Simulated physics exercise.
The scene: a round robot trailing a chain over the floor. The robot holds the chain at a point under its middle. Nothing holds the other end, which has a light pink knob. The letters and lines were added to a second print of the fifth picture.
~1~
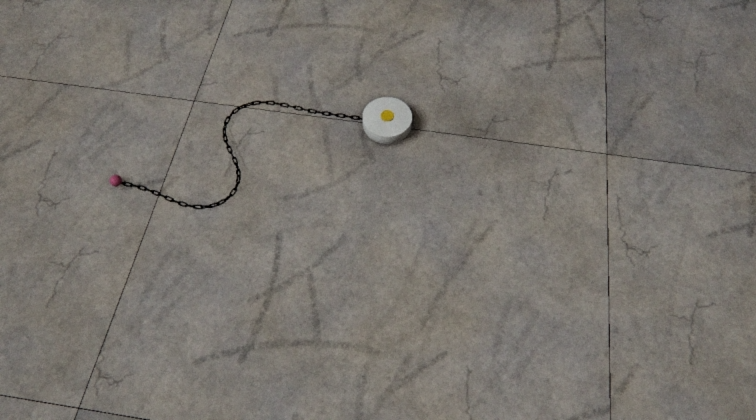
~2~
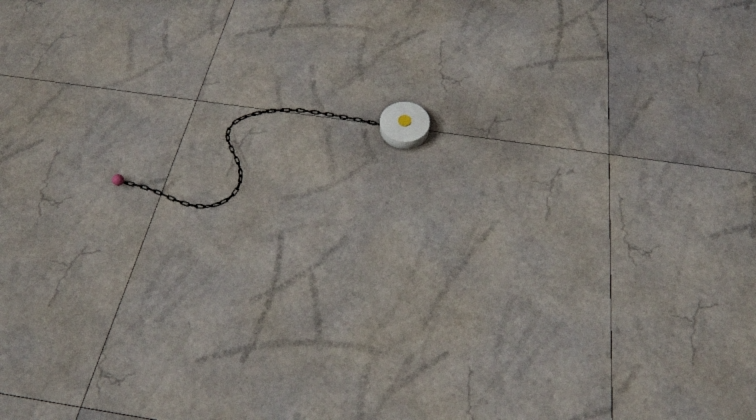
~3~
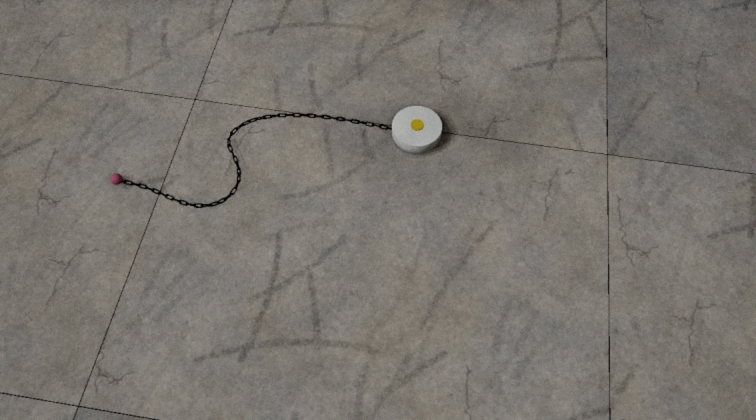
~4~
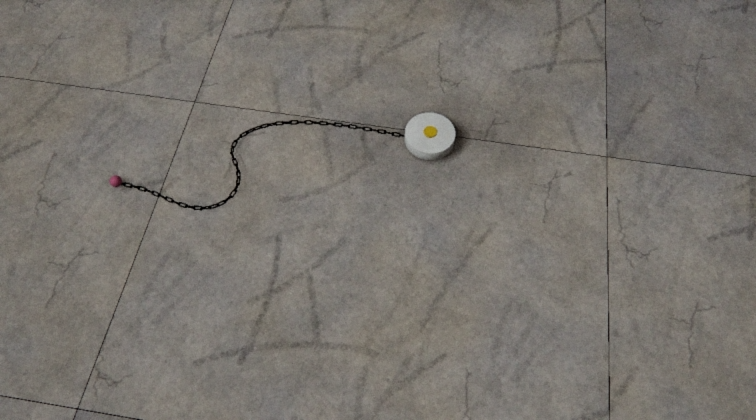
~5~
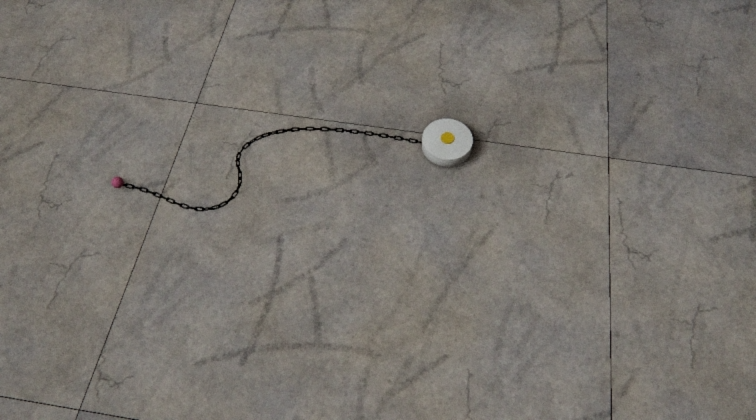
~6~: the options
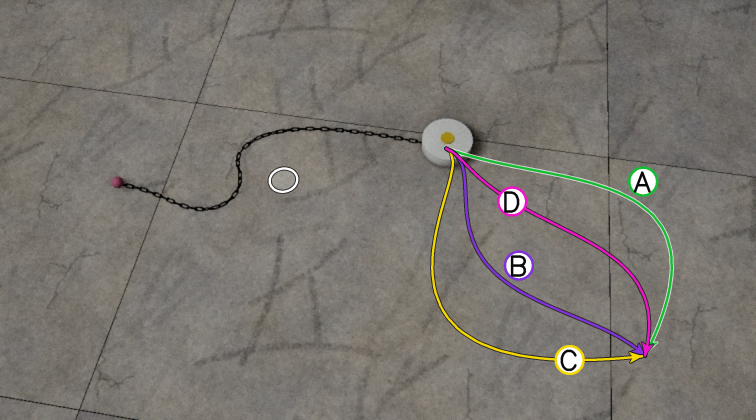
A round white robot with a yellow dot on top sits on a grey-brown floor of large, scuffed tiles with thin dark seams, seen from above at an angle. A dark chain curves in an S shape from the robot to a small pink knob at the left. The robot slides a short way right and slightly nearer, drawing the chain's upper bend straighter while the knob stays almost still.
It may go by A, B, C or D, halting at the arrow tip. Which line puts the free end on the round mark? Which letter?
A.
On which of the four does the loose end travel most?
That is A.
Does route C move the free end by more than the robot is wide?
Yes.
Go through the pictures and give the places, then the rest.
Free end (116, 181); robot (387, 121), in the first picture.
Robot (405, 126); free end (118, 180), in the second picture.
Robot (417, 130); free end (116, 179), in the third picture.
Robot (430, 137); free end (116, 181), in the fourth picture.
Robot (447, 143); free end (118, 182), in the fifth picture.
On the marked copy, A from (446, 148) via (620, 193) to (647, 352); B from (446, 148) via (496, 274) to (645, 356); C from (446, 148) via (444, 312) to (643, 356); D from (446, 148) via (572, 233) to (645, 356); the ring at (283, 180).
Taking A. A third of the way, robot (579, 174), middle of the chain (371, 175), free end (171, 186).
Two thirds of the way, robot (676, 260), middle of the chain (467, 190), free end (268, 179).
When it is over, robot (649, 353), middle of the chain (480, 205), free end (283, 179); the free end is on the ring.
As for the rest, B leaves the free end at (234, 201); C leaves the free end at (227, 212); D leaves the free end at (255, 188).
